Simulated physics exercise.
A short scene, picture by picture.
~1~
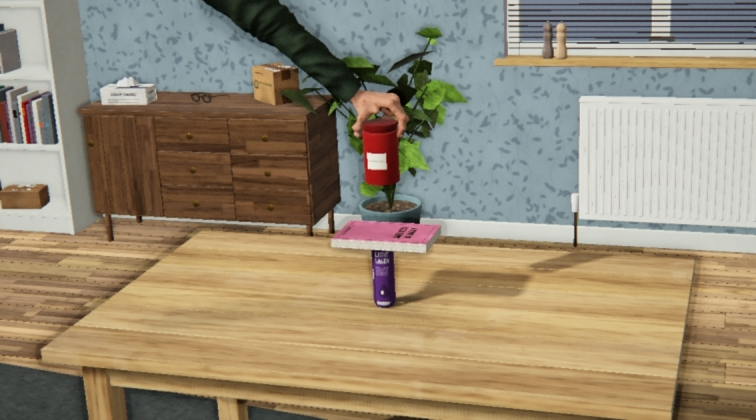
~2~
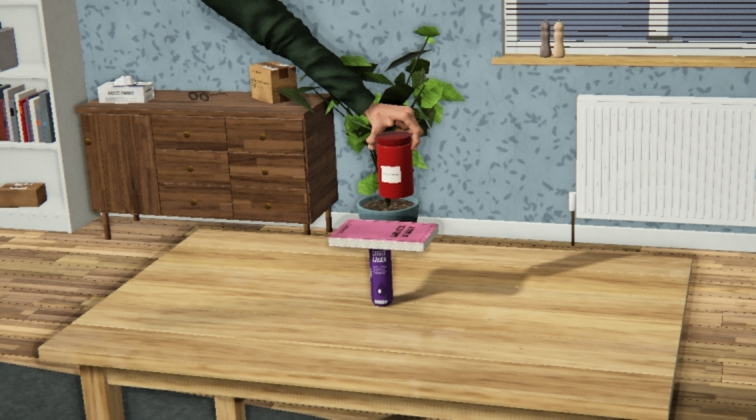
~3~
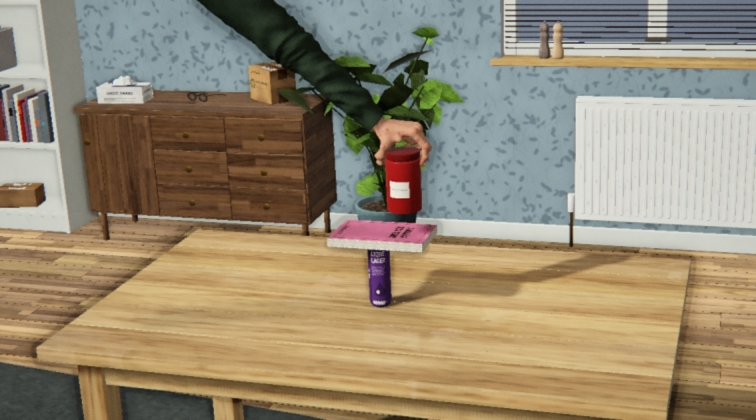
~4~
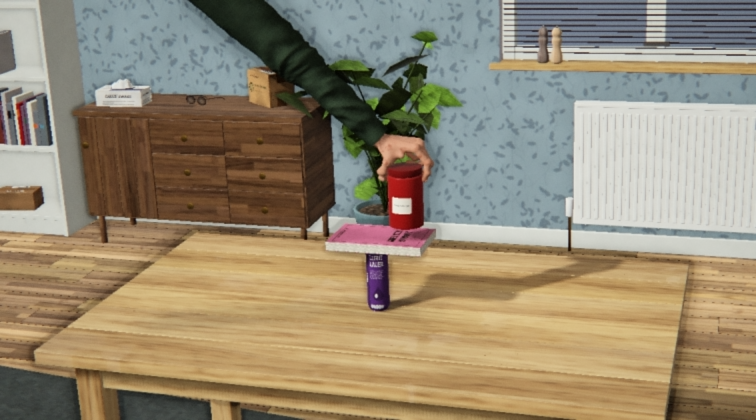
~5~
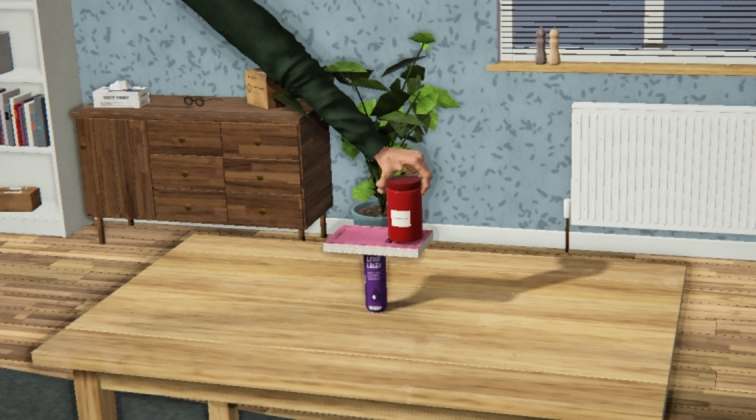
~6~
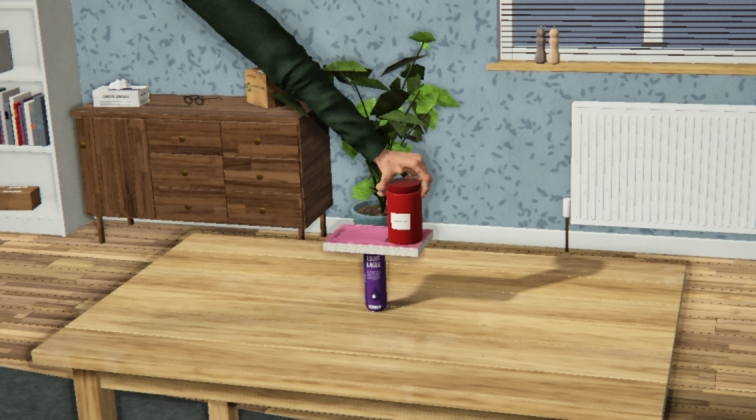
A red jar, gripped from above by a hand in a dark green sleeve, moved down and slightly right until it rested on the right side of a pink book balanced atop a purple can.
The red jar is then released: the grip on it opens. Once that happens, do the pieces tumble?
Turns out something tips or drops there.
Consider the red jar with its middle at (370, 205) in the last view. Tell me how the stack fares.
Result: The stack stays stable.
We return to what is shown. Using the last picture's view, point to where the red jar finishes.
I'd point to roughly (445, 307).
Then, 0.30 s later than the last frame, red jar now fallen; pink book tilted by 44°.
Then, 0.40 s later than the last frame, pink book on its side.
Then, 0.50 s later than the last frame, pink book now fallen.
Then, 0.70 s later than the last frame, things are still on the move.
When it is over, fallen, pink book and red jar; purple can as before. End places, in pixels of the last picture, red jar near (445, 307). The stack gives way.
